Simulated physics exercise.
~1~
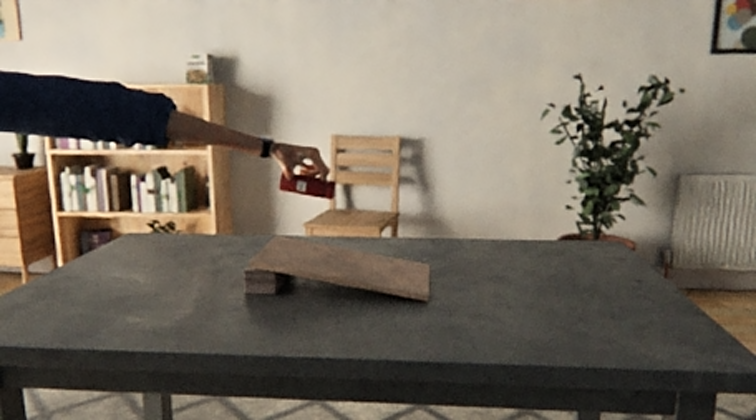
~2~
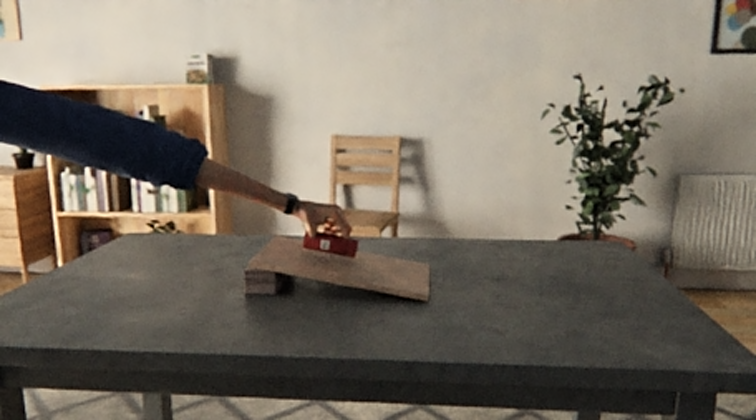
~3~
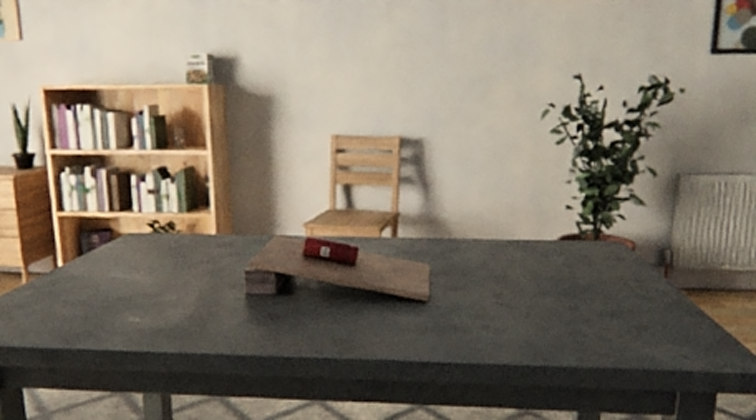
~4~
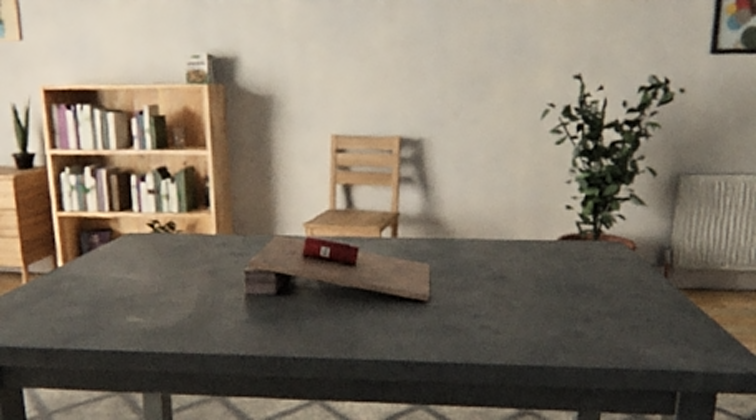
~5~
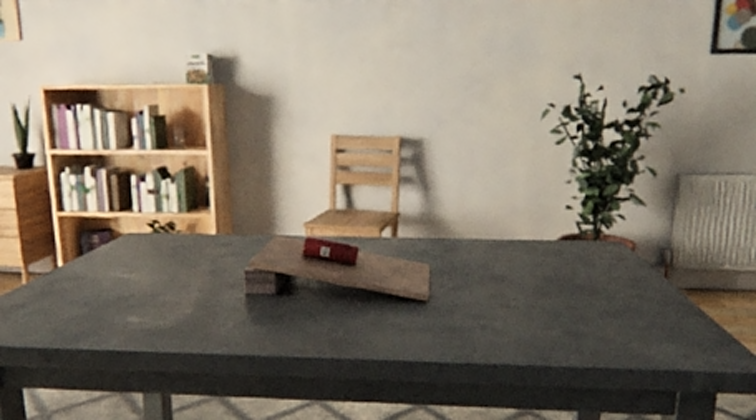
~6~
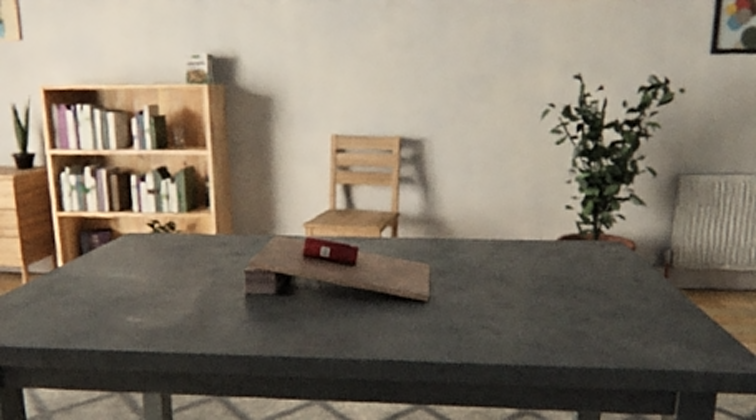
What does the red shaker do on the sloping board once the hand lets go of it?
The red shaker keeps its place, lying on its side on the upper part of the sloping board.
